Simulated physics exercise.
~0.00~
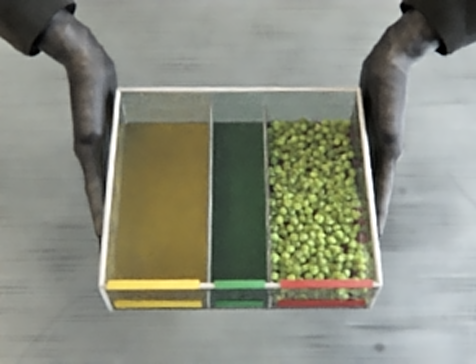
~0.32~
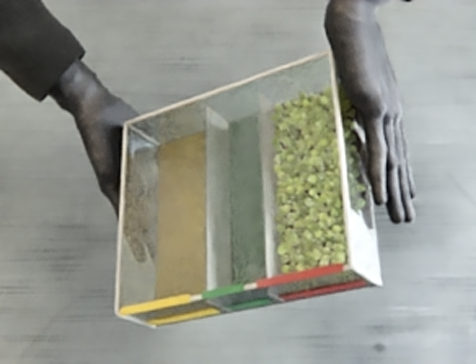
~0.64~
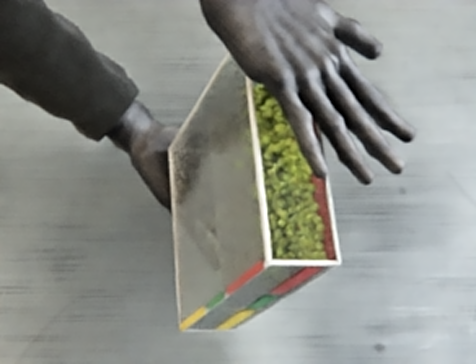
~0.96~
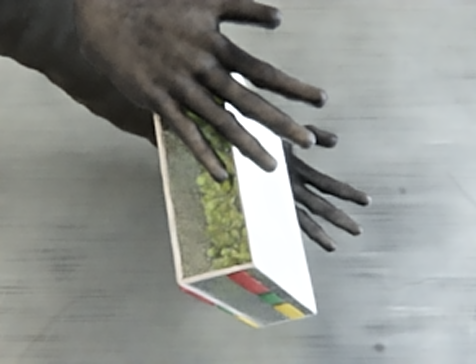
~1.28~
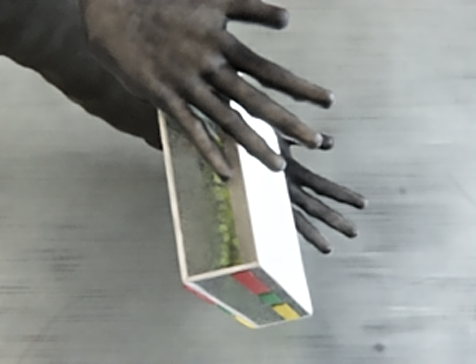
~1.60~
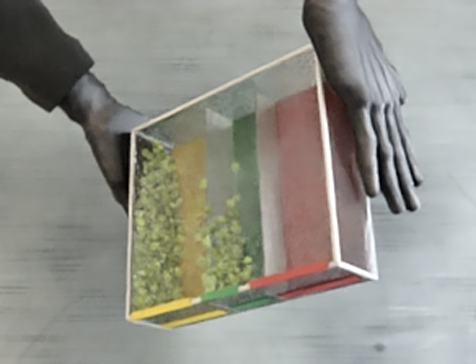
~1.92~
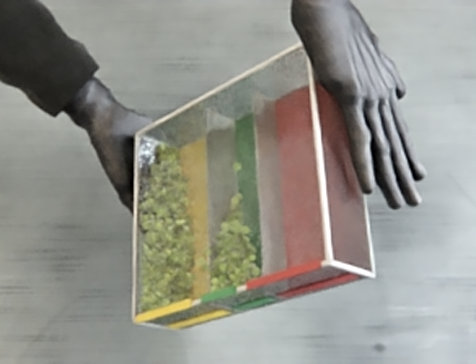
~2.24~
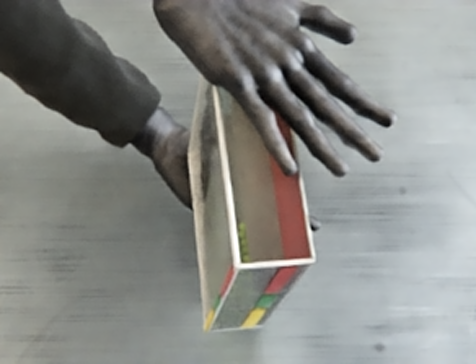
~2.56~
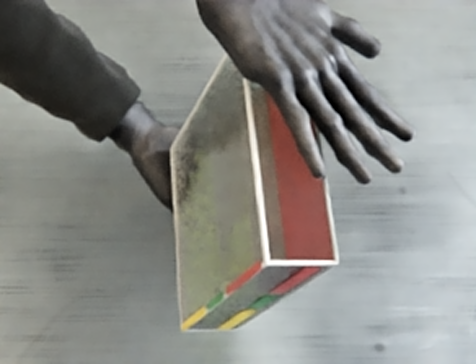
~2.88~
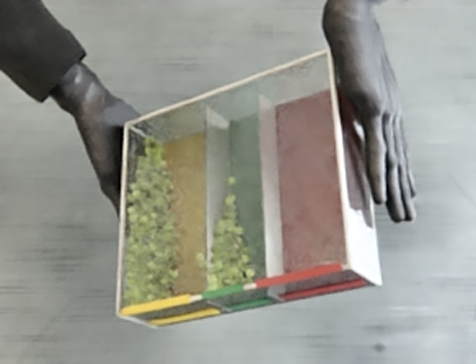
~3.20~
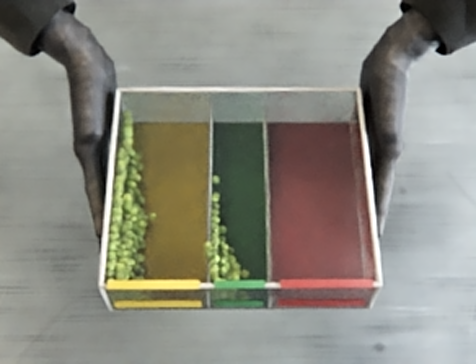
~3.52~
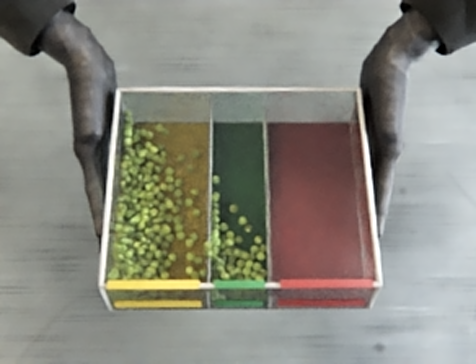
Above a grey surface, dark hands tilting a clear-lidded box back and forth, green peas leaving red and settling in yellow and green.
